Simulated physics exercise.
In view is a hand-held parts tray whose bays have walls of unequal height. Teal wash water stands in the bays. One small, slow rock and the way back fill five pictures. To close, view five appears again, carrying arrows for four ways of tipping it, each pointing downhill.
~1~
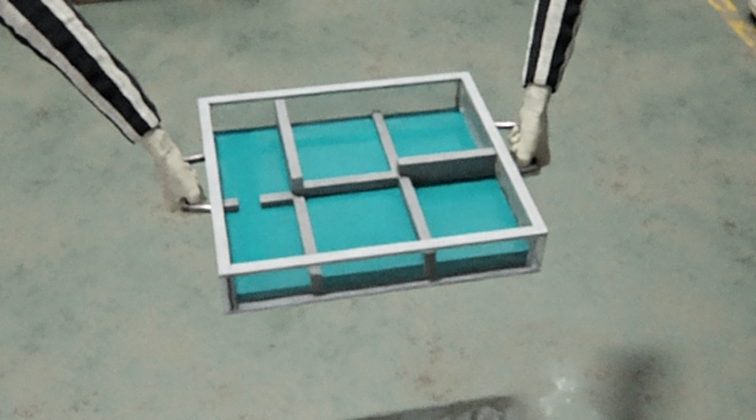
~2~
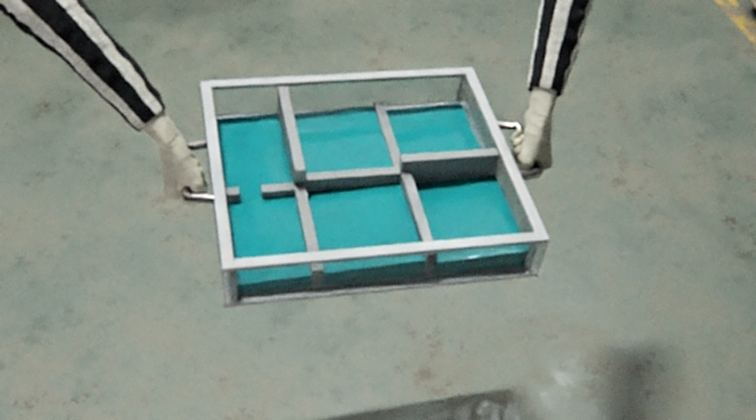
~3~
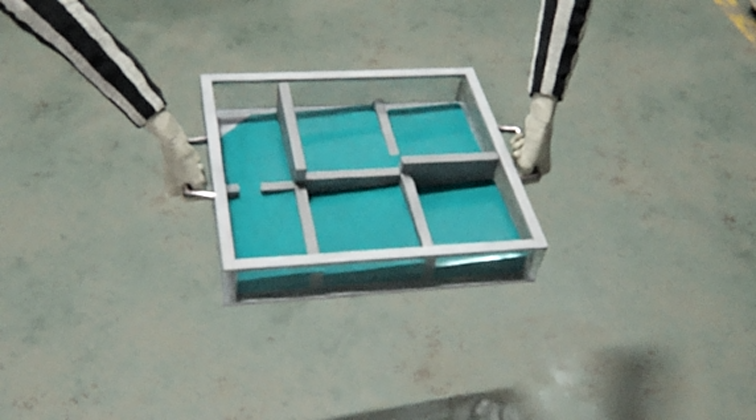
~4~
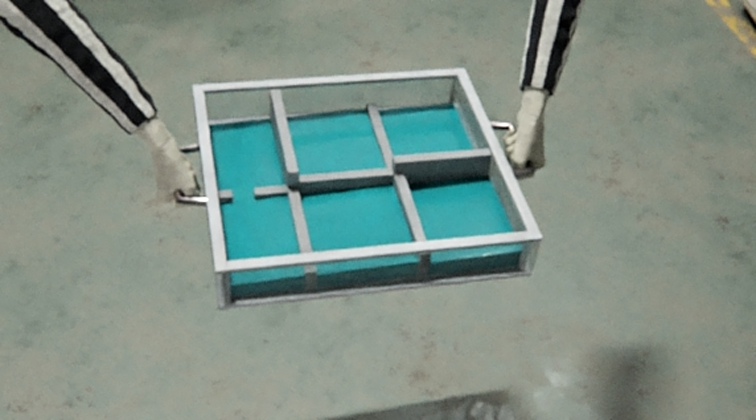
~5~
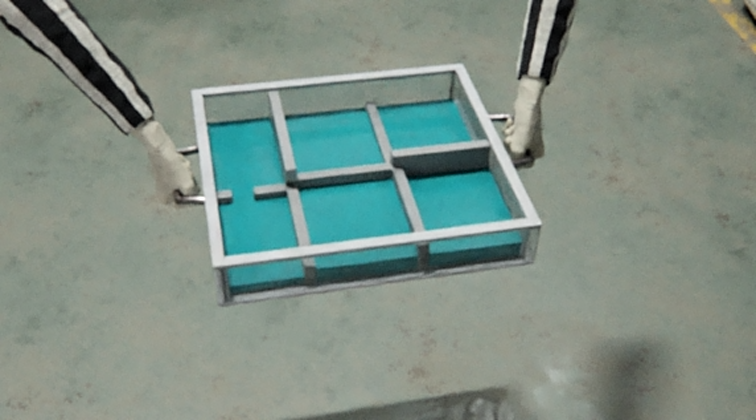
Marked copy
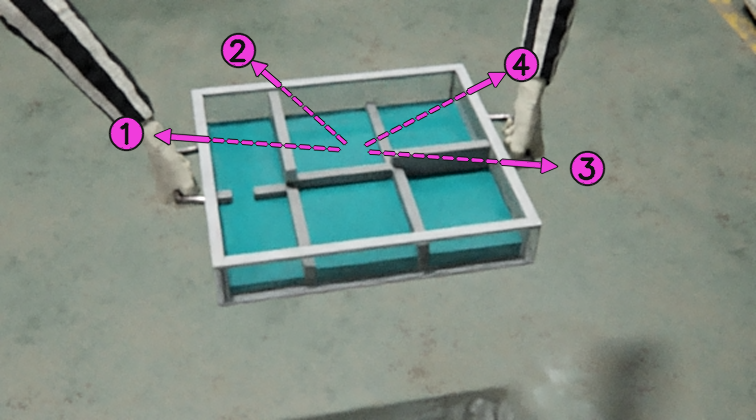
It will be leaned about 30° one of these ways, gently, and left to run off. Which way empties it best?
2.
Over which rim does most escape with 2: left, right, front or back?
The back rim.
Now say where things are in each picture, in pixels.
The tray is level; deepest in the front right bay, at (463, 215), shallowest in the back right, in the first frame.
Tipped about 4° down to the front right; no wall is crossed, in the second frame.
Tipped about 7° down to the front right; liquid runs over two walls, in the third frame.
Tipped about 3° down to the front right; no wall is crossed, in the fourth frame.
The tray is level; deepest in the front middle bay, at (355, 219), shallowest in the back right, in the fifth frame.
In magenta, 1 ends at (160, 136); 2 ends at (255, 64); 3 ends at (551, 165); 4 ends at (500, 75).
For arrow 1, about 60 % stays in the tray, the largest part in the back left bay.
For arrow 2, about 46 % stays in the tray, the largest part in the back middle bay.
For arrow 3, about 59 % stays in the tray, the largest part in the front right bay.
For arrow 4, about 59 % stays in the tray, the largest part in the back right bay.
